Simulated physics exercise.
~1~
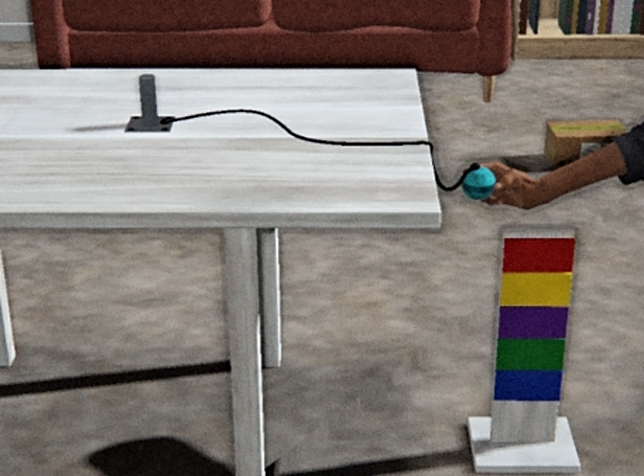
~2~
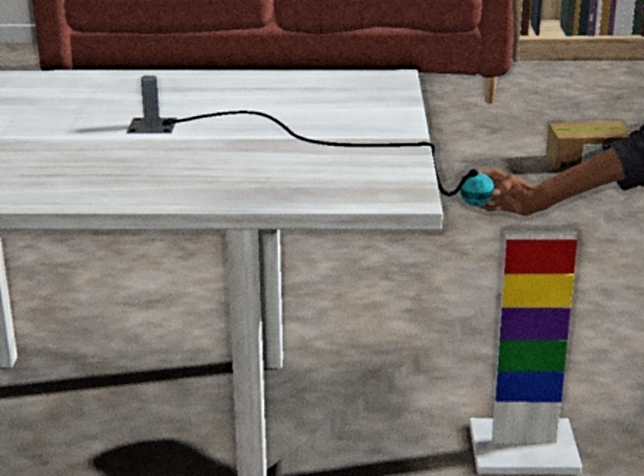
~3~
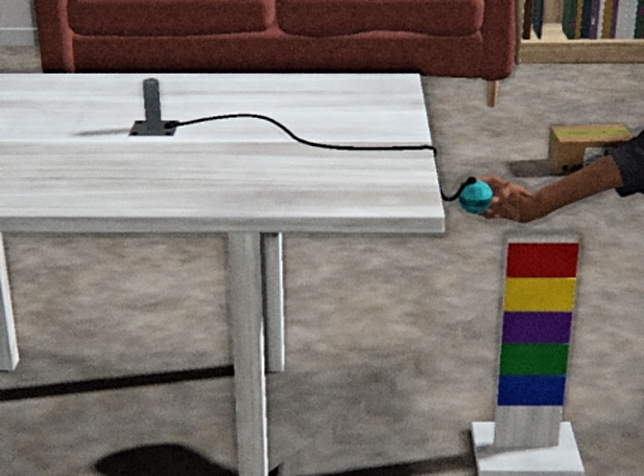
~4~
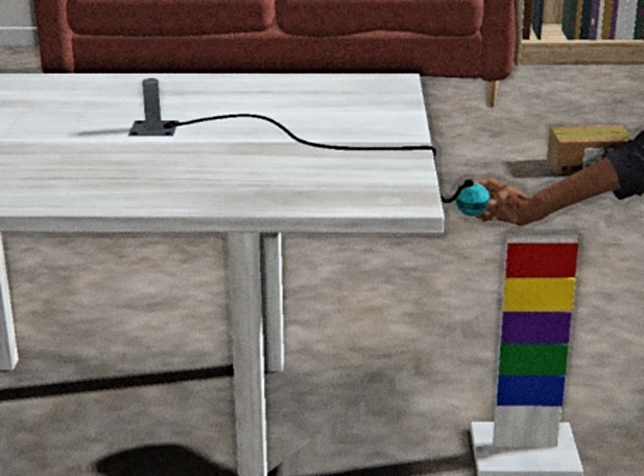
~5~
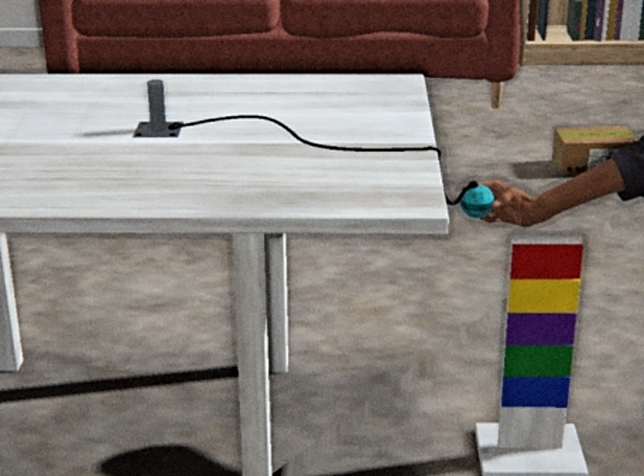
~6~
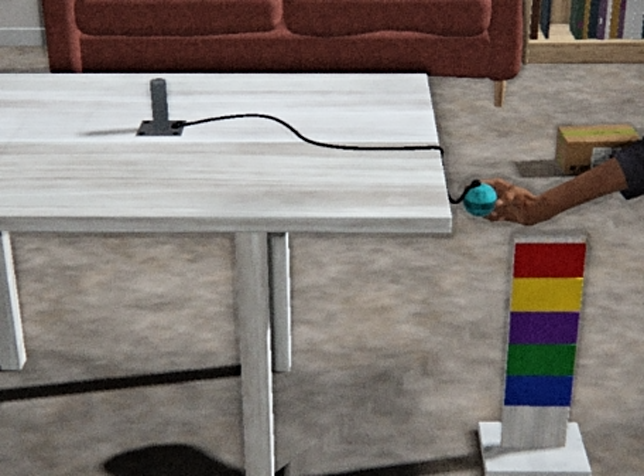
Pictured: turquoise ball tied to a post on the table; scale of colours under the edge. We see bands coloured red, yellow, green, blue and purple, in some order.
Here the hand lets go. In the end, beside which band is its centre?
Beside yellow.
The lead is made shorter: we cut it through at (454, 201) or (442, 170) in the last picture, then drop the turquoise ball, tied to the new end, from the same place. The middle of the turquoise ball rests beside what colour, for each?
Cut one gives red; cut two gives higher than all five.
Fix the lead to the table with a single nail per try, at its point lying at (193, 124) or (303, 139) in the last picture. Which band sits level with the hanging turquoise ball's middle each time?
Going through them one at a time, the answers are yellow; red.
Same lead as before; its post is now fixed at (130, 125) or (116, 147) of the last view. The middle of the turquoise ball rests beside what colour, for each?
Result 1: Red. Result 2: Red.
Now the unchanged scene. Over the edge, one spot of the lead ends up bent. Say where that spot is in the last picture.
About (387, 149).
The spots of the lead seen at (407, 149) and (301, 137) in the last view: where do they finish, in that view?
They end up at (438, 154) and (342, 130).
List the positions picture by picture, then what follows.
In the first frame, turquoise ball (478, 183); red (539, 257); yellow (536, 291); purple (533, 323); green (531, 356); blue (528, 386).
In the second frame, turquoise ball (477, 190); lead through (197, 118) (266, 116) (299, 137) (371, 146) (432, 160).
In the third frame, turquoise ball (475, 197).
In the fourth frame, turquoise ball (472, 200); lead through (199, 121) (268, 119) (300, 141) (373, 149) (433, 163).
In the fifth frame, turquoise ball (477, 201).
In the sixth frame, turquoise ball (480, 200); lead through (206, 121) (275, 119) (307, 141) (380, 149) (441, 163).
A little later, ball near (401, 271); level with yellow.
Next, ball near (442, 284); level with yellow.
When it is over, ball near (436, 283); level with yellow. Its centre hangs level with the yellow band.
